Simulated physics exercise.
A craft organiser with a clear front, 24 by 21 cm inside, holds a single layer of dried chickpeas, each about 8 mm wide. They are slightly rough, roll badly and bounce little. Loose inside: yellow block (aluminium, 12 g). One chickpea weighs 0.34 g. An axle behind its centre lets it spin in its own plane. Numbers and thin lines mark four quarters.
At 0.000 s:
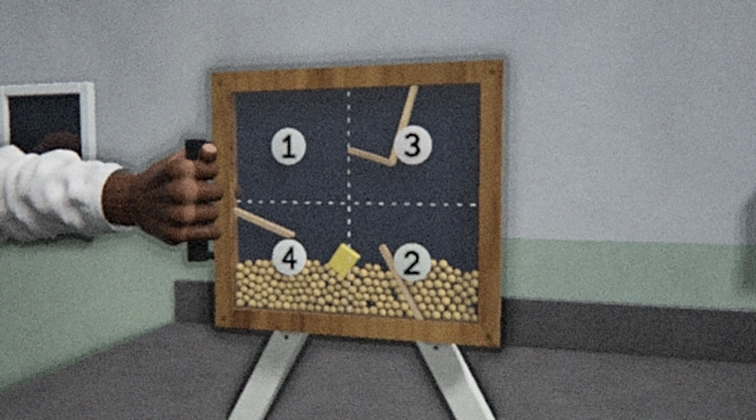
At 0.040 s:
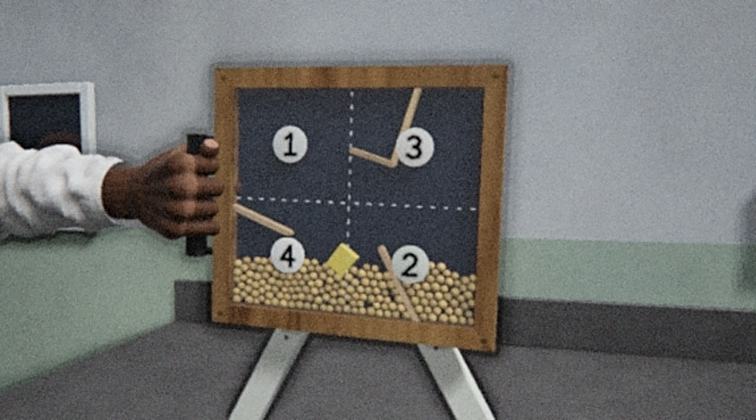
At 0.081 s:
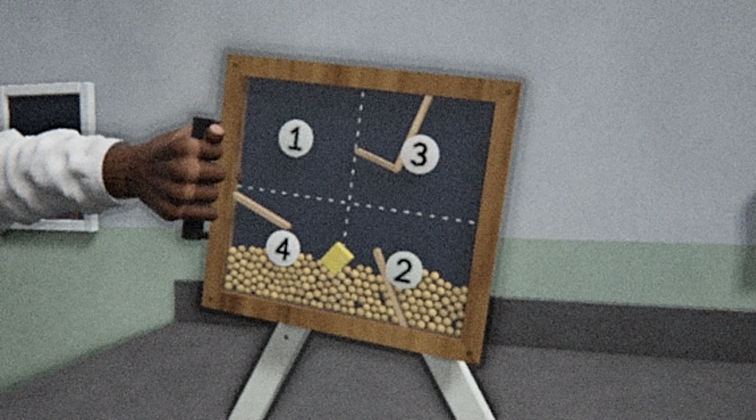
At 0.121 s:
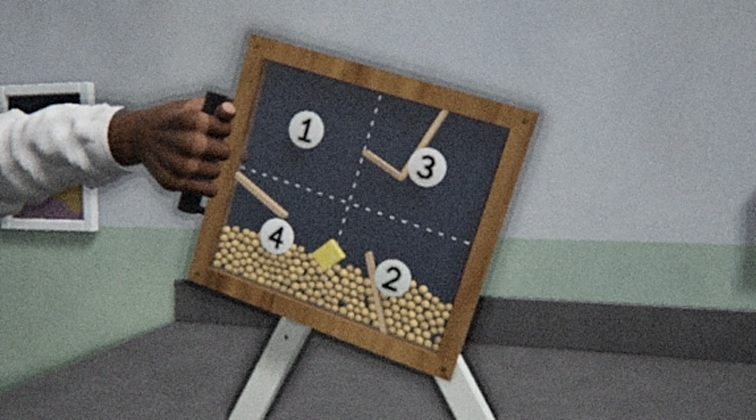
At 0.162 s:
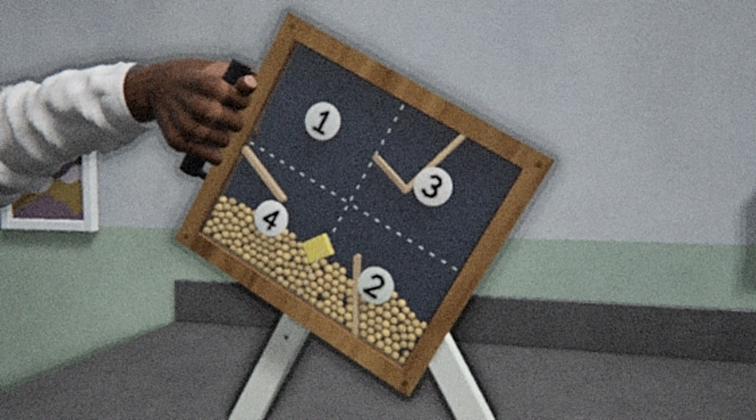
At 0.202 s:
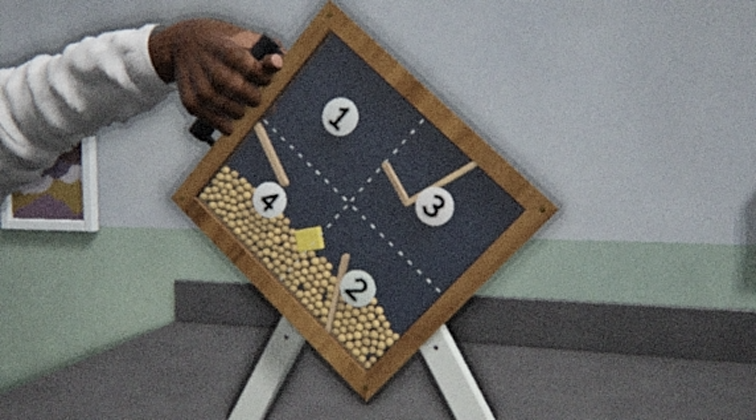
A wooden framed panel of small tan balls turns clockwise as a hand grips its handle.
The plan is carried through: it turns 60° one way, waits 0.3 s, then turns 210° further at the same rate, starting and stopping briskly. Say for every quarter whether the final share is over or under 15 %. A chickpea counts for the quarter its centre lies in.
No. 1: Over, no. 2: Under, no. 3: Under, no. 4: Over 15 %.
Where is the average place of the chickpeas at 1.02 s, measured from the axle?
About 3 cm left and 2 cm above.
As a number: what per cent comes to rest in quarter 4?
About 30 per cent.
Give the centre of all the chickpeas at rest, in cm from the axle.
Some 2 cm left and 9 cm below.
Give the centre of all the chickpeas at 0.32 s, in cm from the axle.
Some 7 cm left and 4 cm below.
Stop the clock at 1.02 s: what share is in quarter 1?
About 15 per cent.
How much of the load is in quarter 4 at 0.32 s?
About 50 per cent.
After 0.32 s, it stands 60° clockwise; the chickpeas' middle is 7 cm left of and 4 cm below the centre; no. 2, 50 %, no. 4, 50 %.
After 1.02 s, it stands 166° clockwise; the chickpeas' middle is 3 cm left of and 2 cm above the centre; no. 1, 15 %, no. 2, 45 %, no. 3, 15 %, no. 4, 25 %.
After 1.41 s, it has come round 270° clockwise; the chickpeas' middle is 5 cm left of and 5 cm below the centre; no. 1, 55 %, no. 3, 30 %, no. 4, 15 %.
Settled by 2.8 s, it has come round 270° clockwise; no. 1, 70 %, no. 2, 0 %, no. 3, 0 %, no. 4, 30 %.
